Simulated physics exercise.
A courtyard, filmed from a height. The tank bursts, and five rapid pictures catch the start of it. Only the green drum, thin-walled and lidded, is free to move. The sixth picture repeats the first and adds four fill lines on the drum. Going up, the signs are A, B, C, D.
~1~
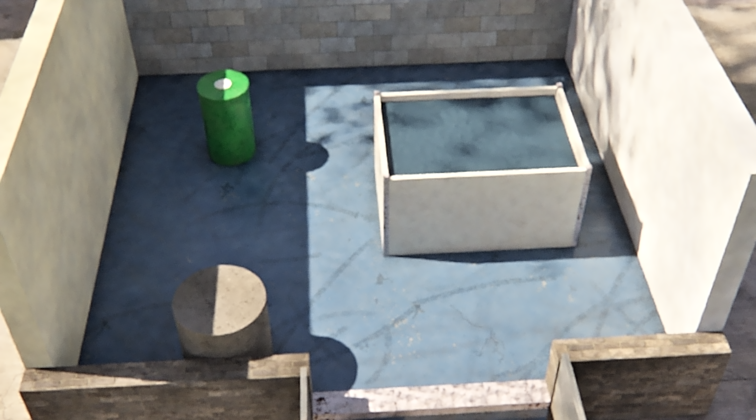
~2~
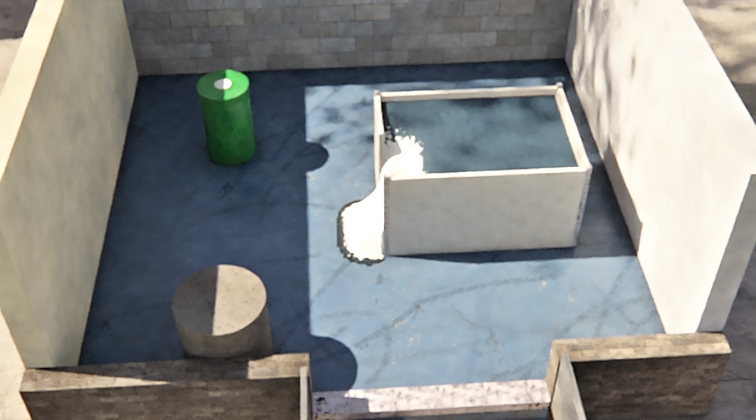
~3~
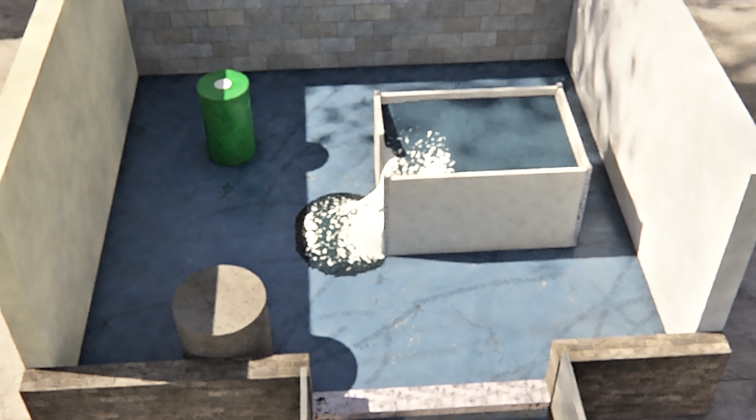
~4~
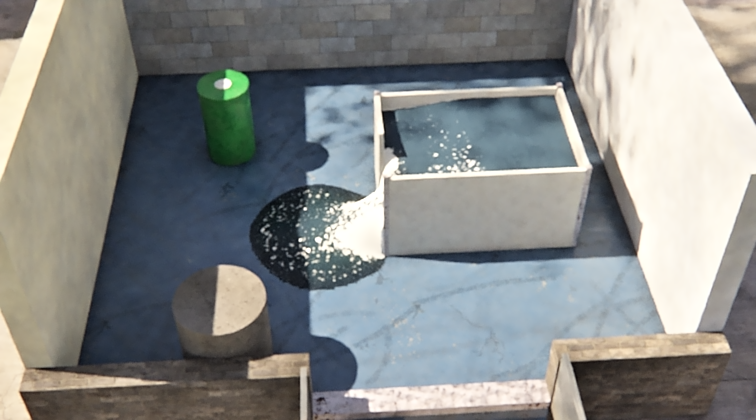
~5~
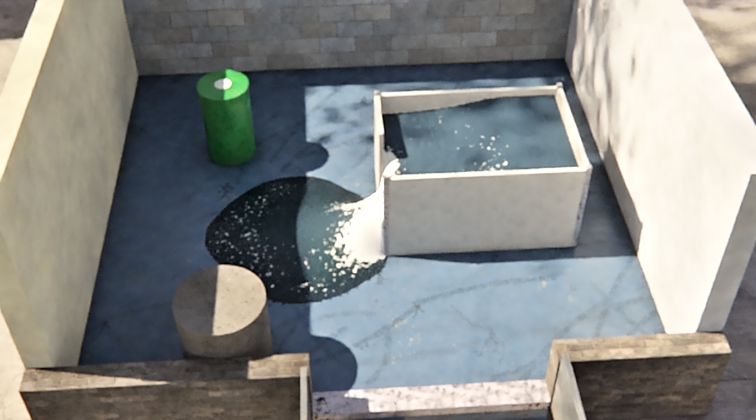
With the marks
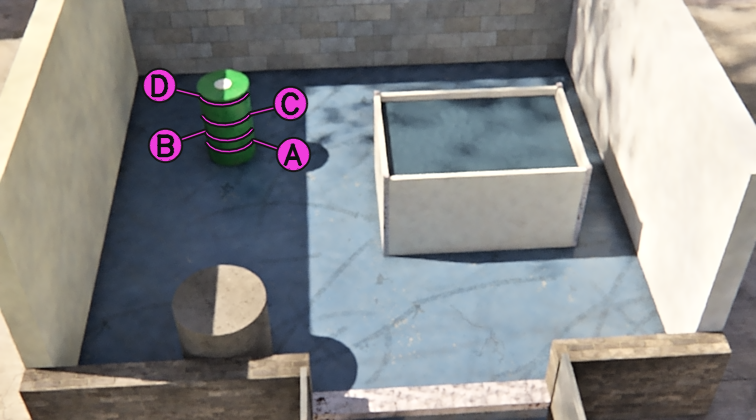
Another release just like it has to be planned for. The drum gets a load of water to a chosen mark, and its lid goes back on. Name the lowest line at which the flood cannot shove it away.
It is A.
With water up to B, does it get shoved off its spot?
No, that is safe.
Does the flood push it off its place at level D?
No, that is safe.
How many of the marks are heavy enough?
All four.
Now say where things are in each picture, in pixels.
In the first picture, lid of the green drum at (223, 84); tank full, its middle at (477, 136); open gate at (431, 350).
In the second picture, 1 % of the ground wet, in view closest to the drum at (350, 209).
In the third picture, 4 % of the ground wet, in view closest to the drum at (313, 208).
In the fourth picture, 6 % of the ground wet, in view closest to the drum at (307, 189).
In the fifth picture, lid of the green drum at (223, 84); 10 % of the ground wet, in view closest to the drum at (313, 185).
On the marked copy, A at (229, 151); B at (227, 140); C at (225, 125); D at (222, 104); from the bottom up A, B, C, D.
For level A, it does not move.
For level B, it does not move.
For level C, it does not move.
For level D, it does not move.
